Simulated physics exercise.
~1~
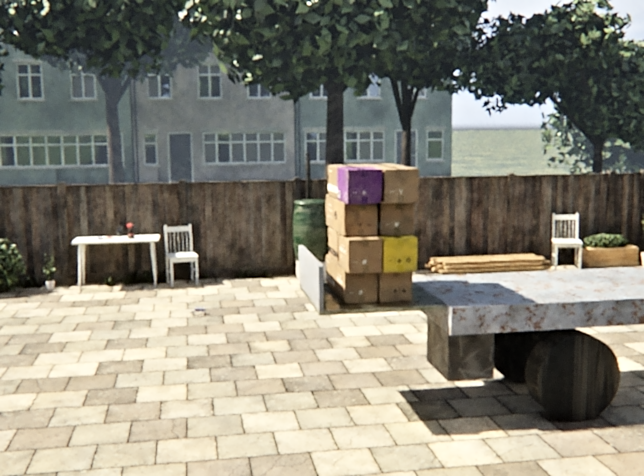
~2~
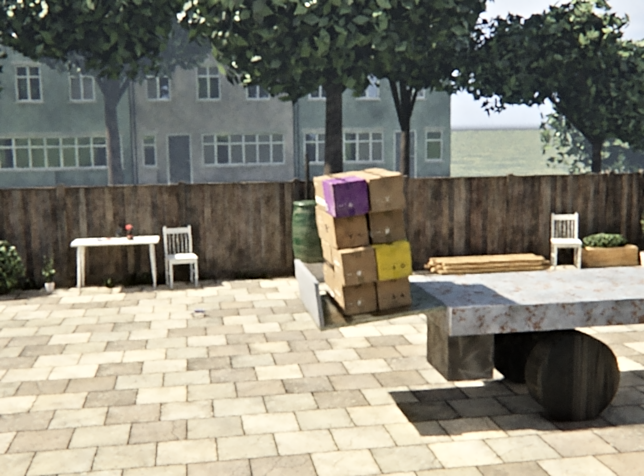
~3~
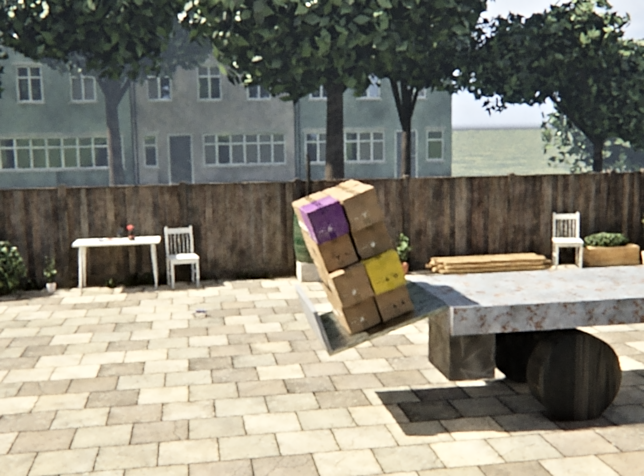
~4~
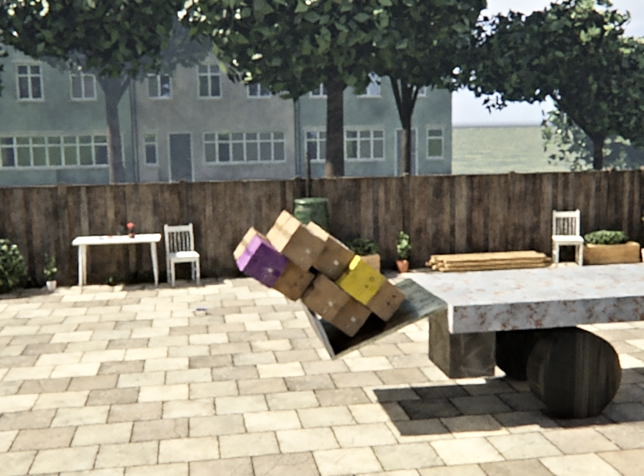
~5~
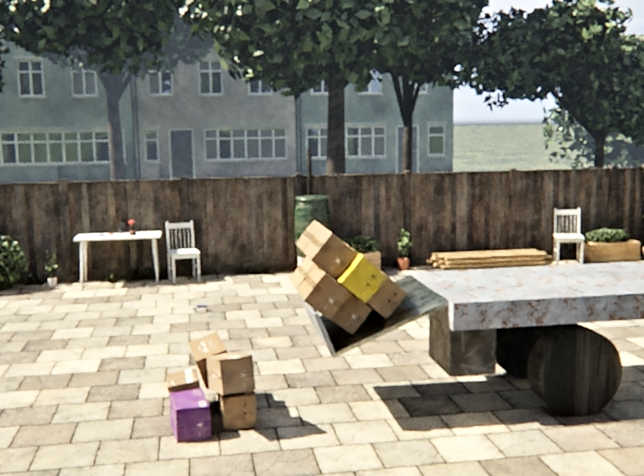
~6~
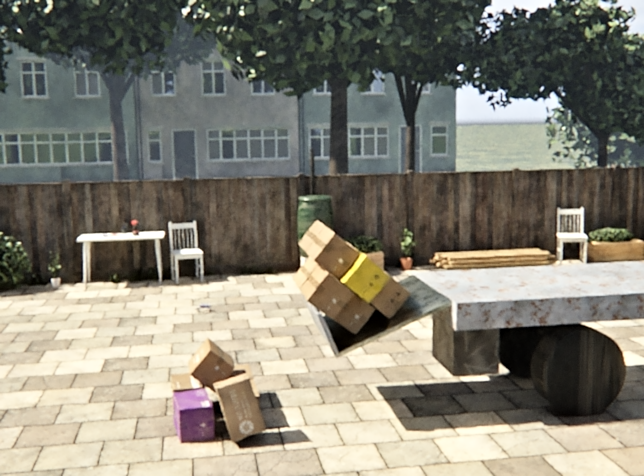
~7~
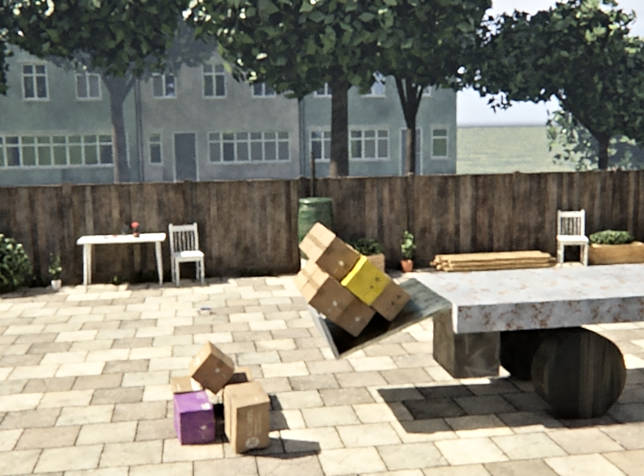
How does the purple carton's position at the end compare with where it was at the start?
At the start the purple carton sits at the top of the stack on the flap. By the end it lies on the paving, lower down and to the left, beside other fallen cartons.
